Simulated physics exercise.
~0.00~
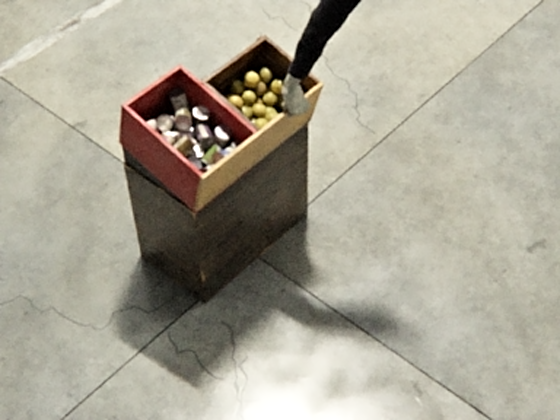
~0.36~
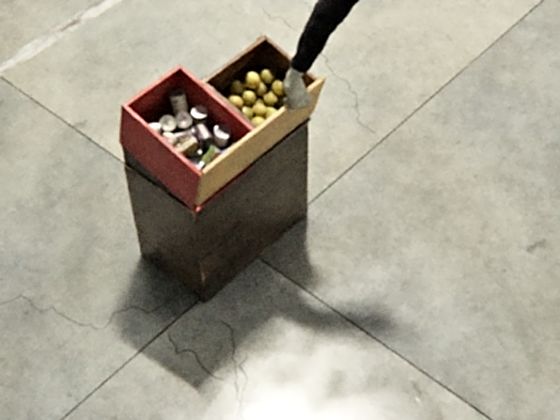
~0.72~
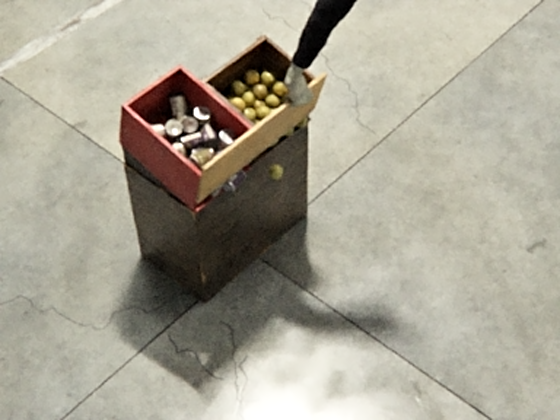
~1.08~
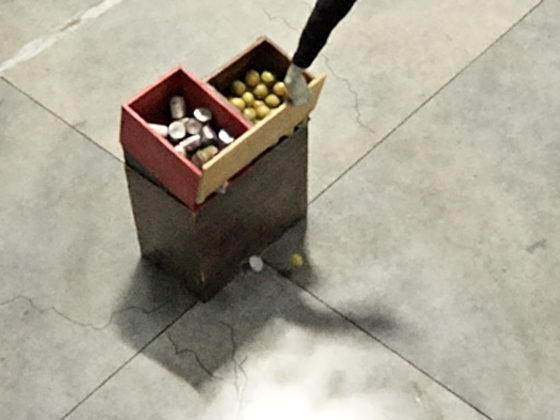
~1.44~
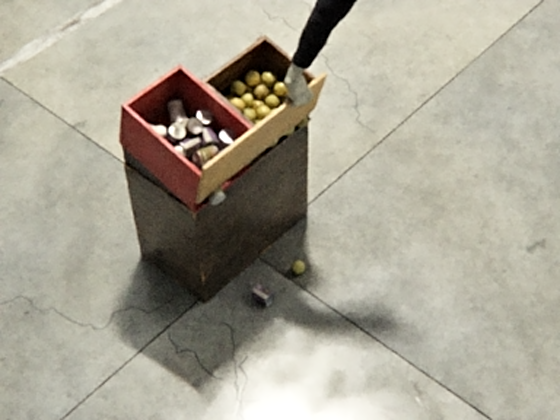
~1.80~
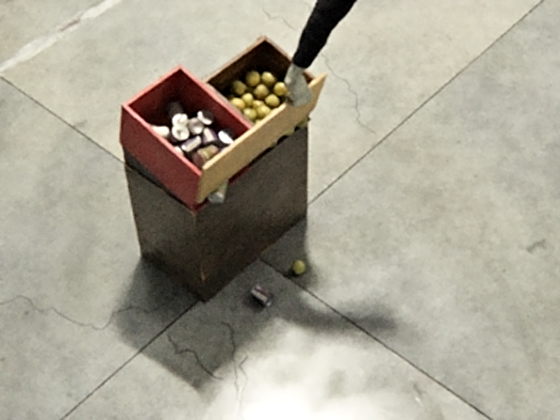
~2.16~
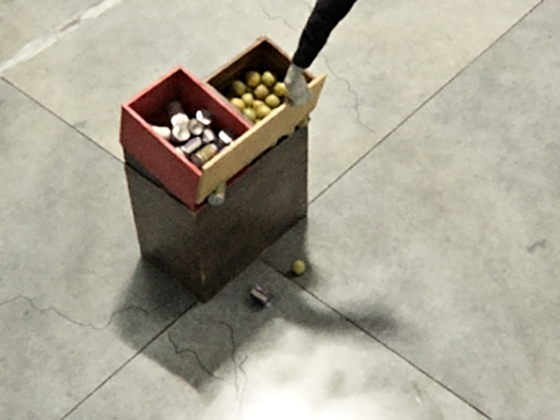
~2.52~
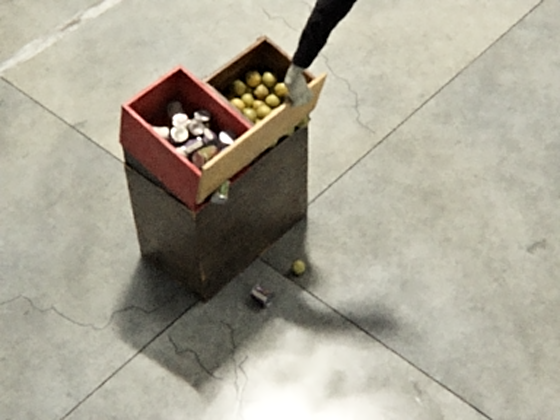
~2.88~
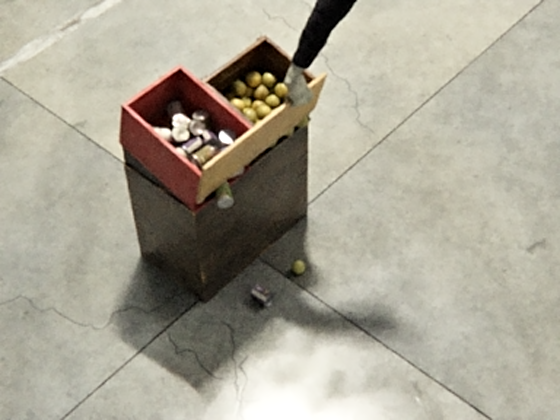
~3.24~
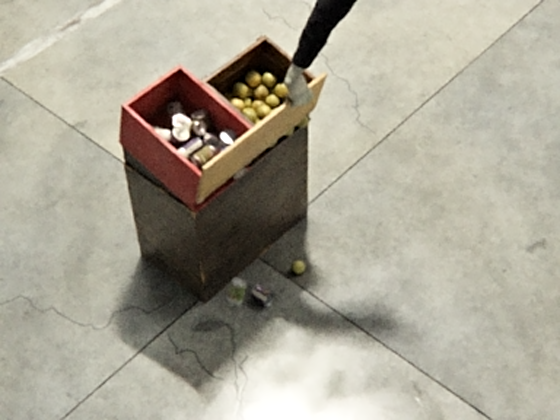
Gloved hand holding a wooden bin's end as one yellow apple and two small tins drop to the concrete floor.
